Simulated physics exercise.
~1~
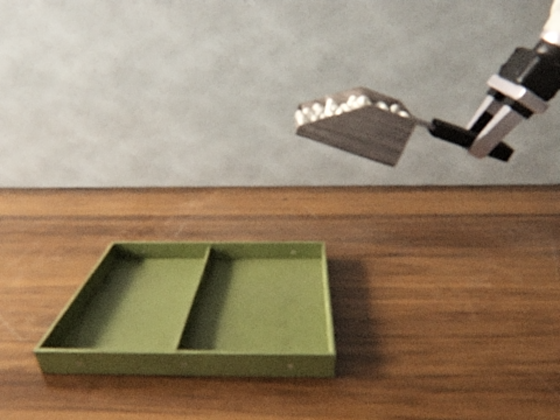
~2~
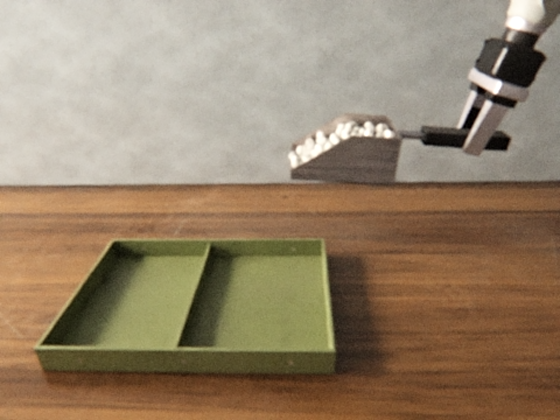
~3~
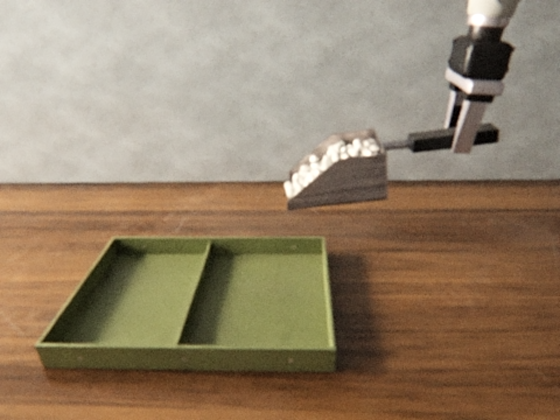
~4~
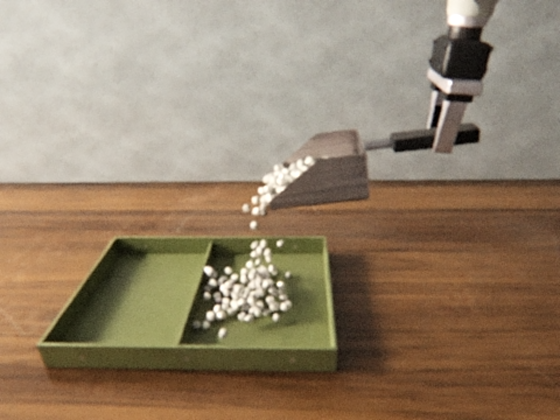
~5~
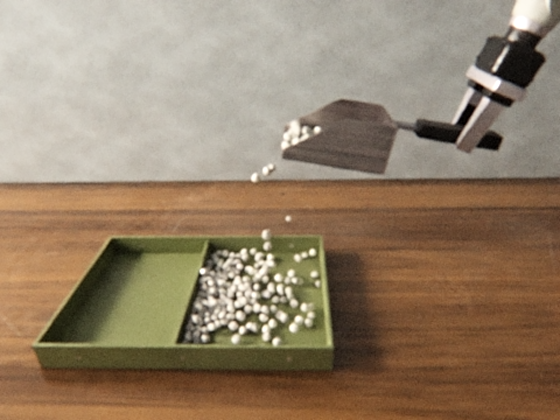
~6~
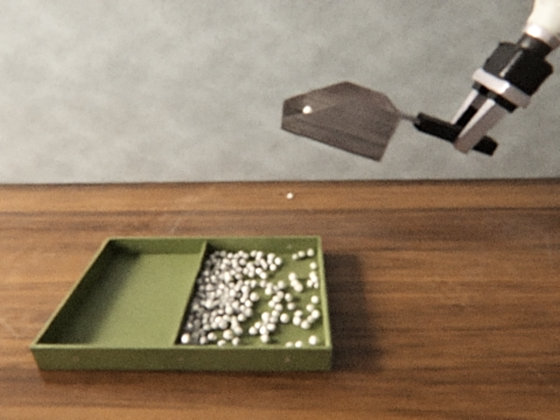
On a brown wooden table before a mottled grey wall, seen from slightly above by a gently swaying camera, a shallow green tray with a dividing wall sits at left. At upper right, a black and silver robot arm holds a grey scoop heaped with small white beads. The arm lowers the scoop and tips its open front toward the tray. Beads pour into the right-hand part, then the scoop rises and tilts back as a few stragglers drop. It ends raised, its underside showing, with many beads spread across the right part and the left part empty.
